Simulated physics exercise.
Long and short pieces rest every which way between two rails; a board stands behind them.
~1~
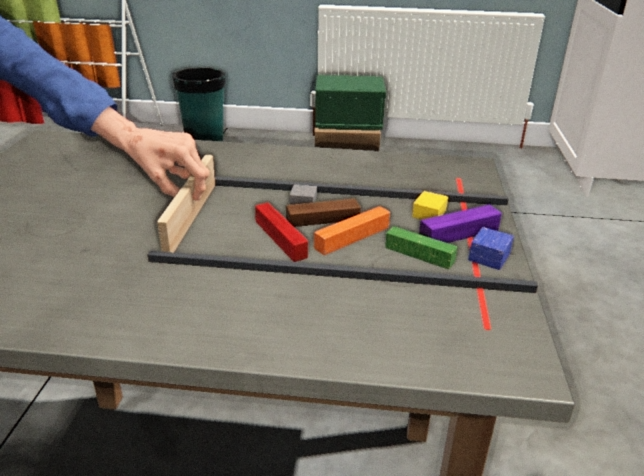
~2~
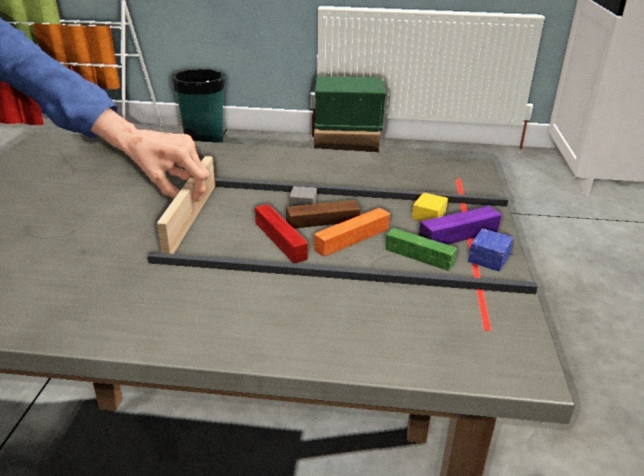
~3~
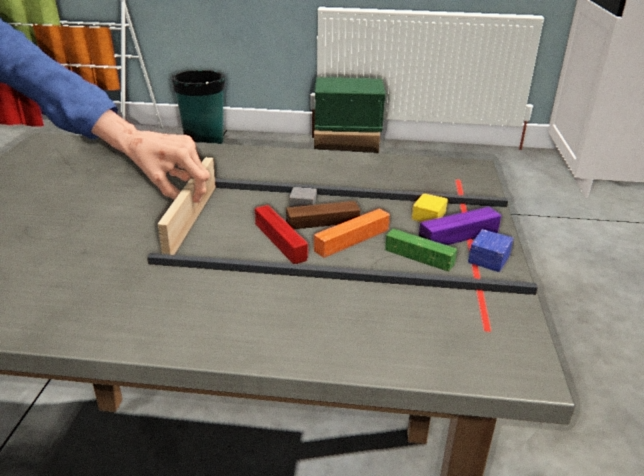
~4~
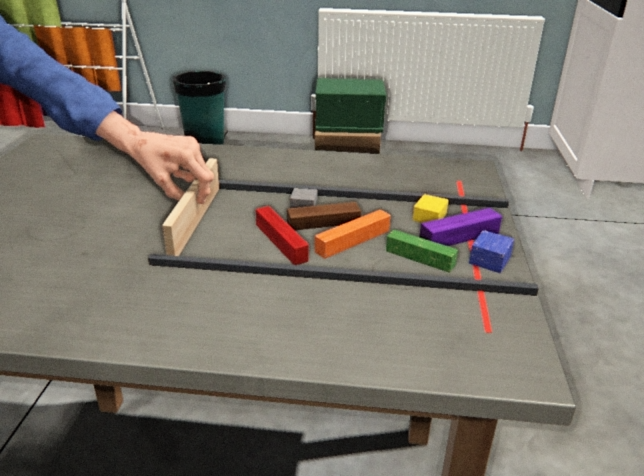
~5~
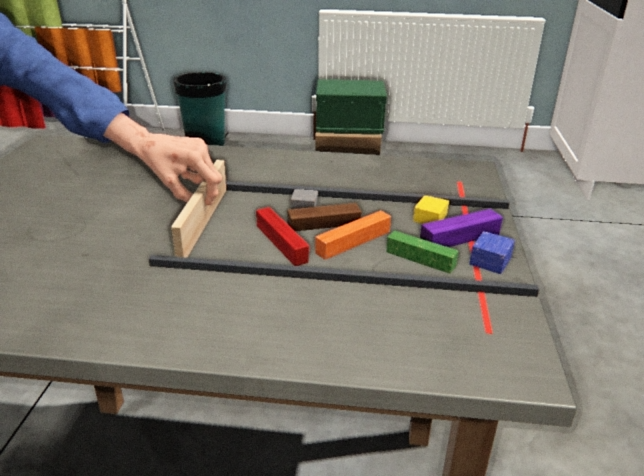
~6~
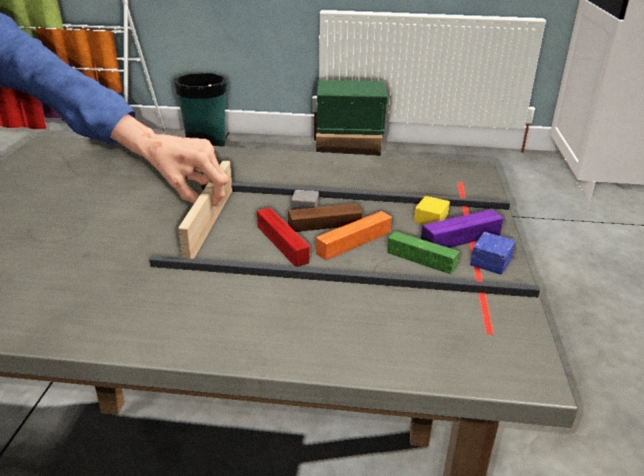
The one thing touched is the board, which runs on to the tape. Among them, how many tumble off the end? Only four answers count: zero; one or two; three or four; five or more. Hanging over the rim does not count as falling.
After the push, three or four have dropped.
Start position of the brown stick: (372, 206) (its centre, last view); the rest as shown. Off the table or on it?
It topples off.
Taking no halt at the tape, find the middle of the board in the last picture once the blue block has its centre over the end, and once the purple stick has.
For the blue block, about (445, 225); for the purple stick, about (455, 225).
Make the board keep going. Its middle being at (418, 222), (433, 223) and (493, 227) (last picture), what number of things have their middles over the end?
Respectively, 0, 0 and 5.
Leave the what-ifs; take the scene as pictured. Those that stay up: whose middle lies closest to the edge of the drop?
It's the yellow block that ends up nearest.
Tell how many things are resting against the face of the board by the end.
I count 3 of them.
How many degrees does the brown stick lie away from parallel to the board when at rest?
The angle is some 40°.
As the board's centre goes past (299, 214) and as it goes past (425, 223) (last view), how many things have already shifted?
At the first spot the count is 3, and at the second it is 8.
Early on, none off yet; blue block at rest near (493, 253); purple stick at rest near (462, 230); yellow block at rest near (432, 212).
A while later, none off yet; blue block at rest near (493, 253); purple stick at rest near (462, 230); yellow block moving near (435, 212).
Further along, none off yet; blue block travelled about its own width near (516, 254); purple stick travelled a little near (503, 234); yellow block travelled well along near (487, 221).
Finally, the number that fall off is three or four; lost, green bar, purple stick and blue block.
